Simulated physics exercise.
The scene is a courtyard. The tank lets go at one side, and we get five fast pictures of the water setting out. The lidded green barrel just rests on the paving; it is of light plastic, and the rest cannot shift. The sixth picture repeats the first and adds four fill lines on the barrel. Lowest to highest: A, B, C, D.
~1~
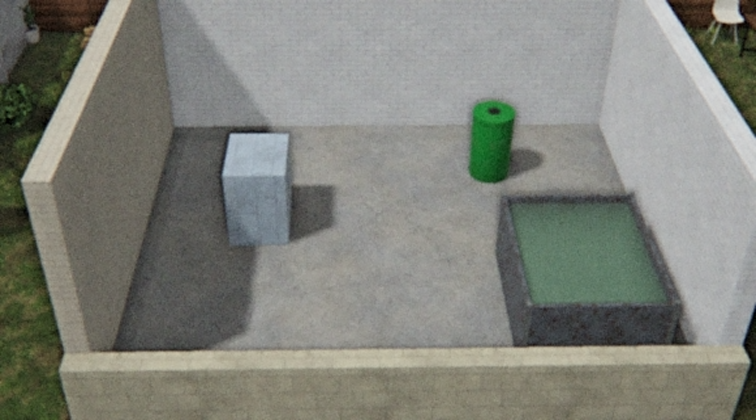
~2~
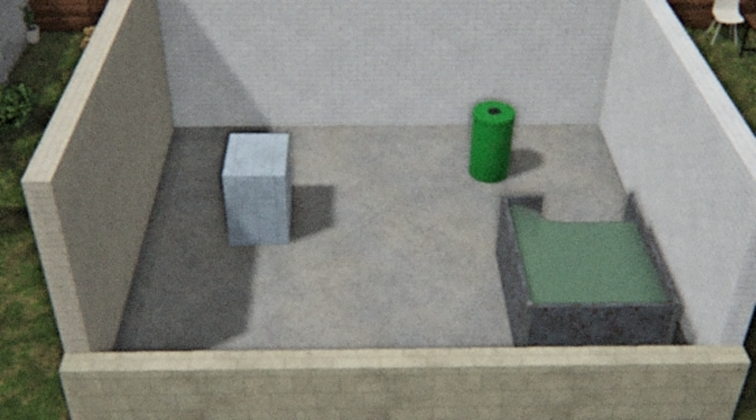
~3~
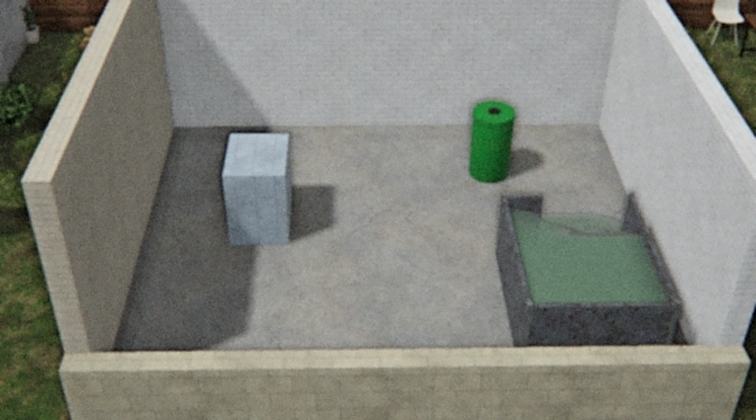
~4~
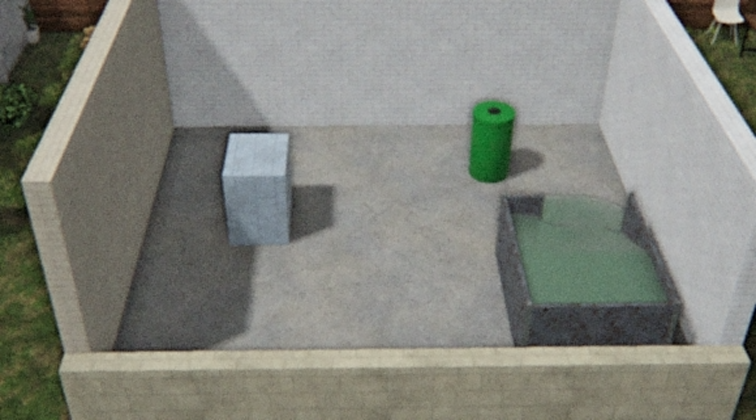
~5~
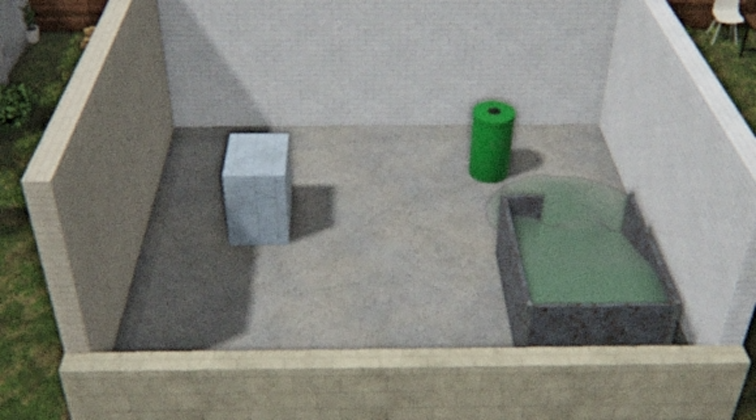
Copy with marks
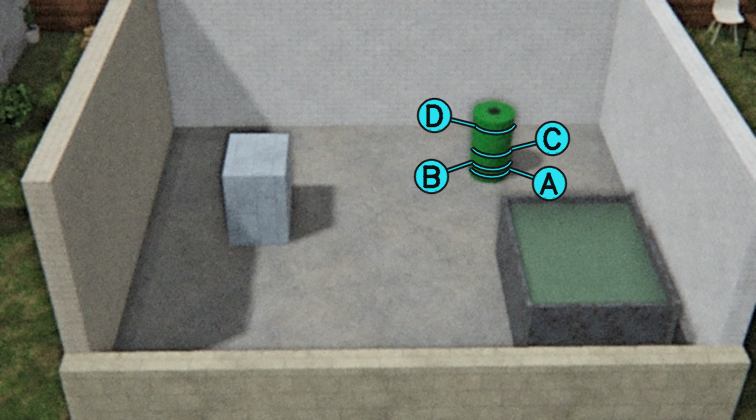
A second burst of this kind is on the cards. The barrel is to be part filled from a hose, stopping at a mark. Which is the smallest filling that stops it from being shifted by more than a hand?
I would pick level C.
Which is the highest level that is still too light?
It is B.
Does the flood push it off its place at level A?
Yes.
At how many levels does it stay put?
Two of them.
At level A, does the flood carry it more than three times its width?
Yes.
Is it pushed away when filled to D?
No, not at all.
On the marked copy, A at (492, 176); B at (492, 169); C at (494, 156); D at (496, 132); from the bottom up A, B, C, D.
For level A, it is pushed about 7 times its own width away.
For level B, it is pushed about its own width away.
For level C, it does not move.
For level D, it does not move.
